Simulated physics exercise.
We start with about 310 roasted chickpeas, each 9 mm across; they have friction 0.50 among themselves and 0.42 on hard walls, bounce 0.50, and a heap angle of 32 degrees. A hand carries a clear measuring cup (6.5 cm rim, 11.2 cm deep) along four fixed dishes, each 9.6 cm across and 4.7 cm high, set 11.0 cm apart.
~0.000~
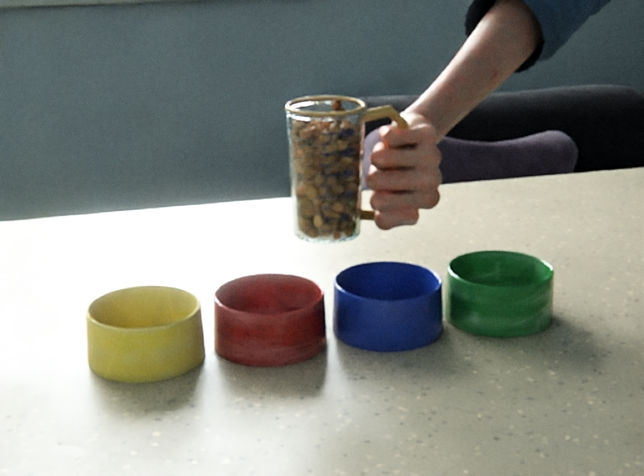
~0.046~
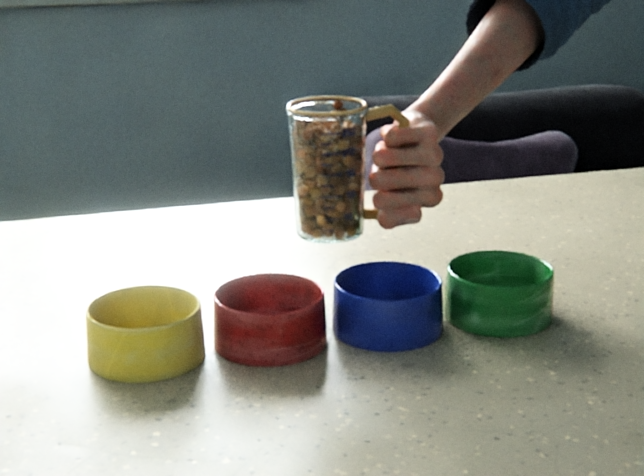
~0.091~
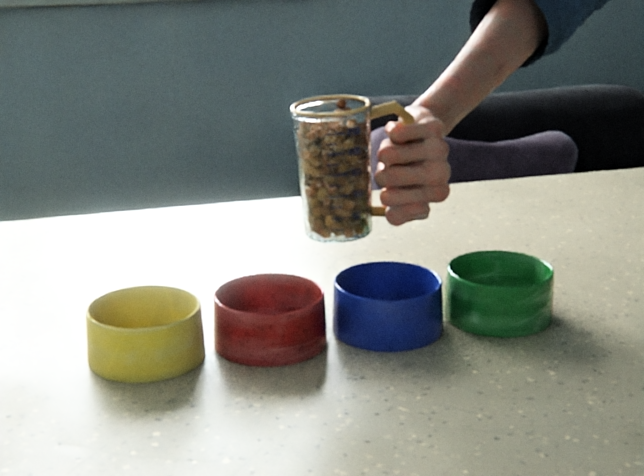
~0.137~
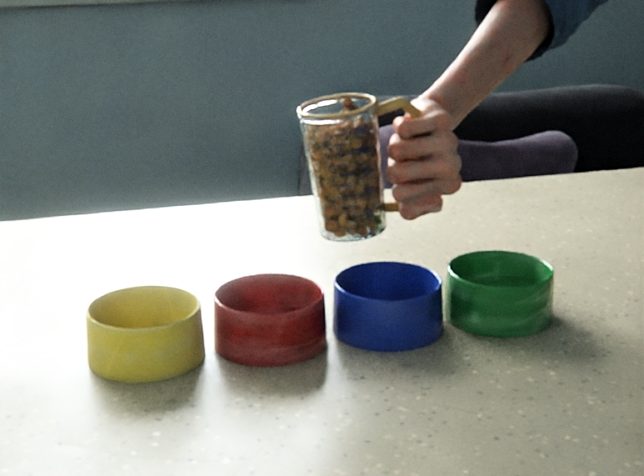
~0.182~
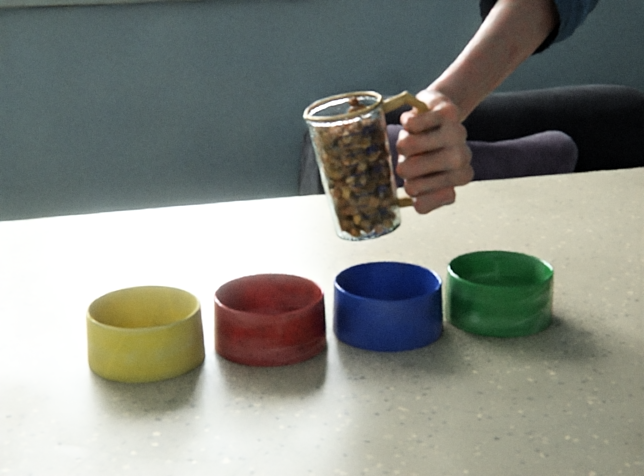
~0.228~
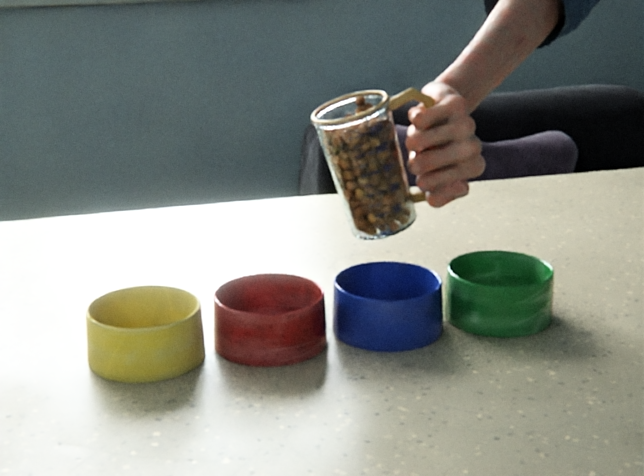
Above four coloured dishes on a table, a hand moves a filled clear cup right, tilting it left.
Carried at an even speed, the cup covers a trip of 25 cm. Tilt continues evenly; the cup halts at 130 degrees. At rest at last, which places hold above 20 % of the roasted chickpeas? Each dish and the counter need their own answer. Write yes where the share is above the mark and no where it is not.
Red dish: No, blue dish: No, green dish: Yes, yellow dish: No, counter: No.
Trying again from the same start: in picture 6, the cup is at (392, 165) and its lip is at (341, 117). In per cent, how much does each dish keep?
Red 0; blue 0; green 100; yellow 0.
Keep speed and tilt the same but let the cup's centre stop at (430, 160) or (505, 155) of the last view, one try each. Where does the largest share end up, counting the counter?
On the first run most goes to blue, and on the second to blue.
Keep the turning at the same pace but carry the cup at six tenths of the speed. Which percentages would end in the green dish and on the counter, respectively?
Then the green dish gets 40 and the counter 30.
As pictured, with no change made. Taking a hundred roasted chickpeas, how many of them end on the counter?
Estimate: Near 0 per cent.
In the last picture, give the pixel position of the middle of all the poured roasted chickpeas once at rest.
Resting centre estimate: Around (501, 289).
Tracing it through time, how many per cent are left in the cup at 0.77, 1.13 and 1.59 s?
About 100, 90, 5.
After 0.77 s, tilt 70 degrees; cup holds 100 %.
Then, at 1.13 s, tilt 106 degrees; cup holds 90 %, green 5 %.
Then, at 1.59 s, tilt 130 degrees; cup holds 5 %, green 90 %.
By 2.0 s all is still; red 0 %, blue 0 %, green 100 %, yellow 0 %, counter 0 %.
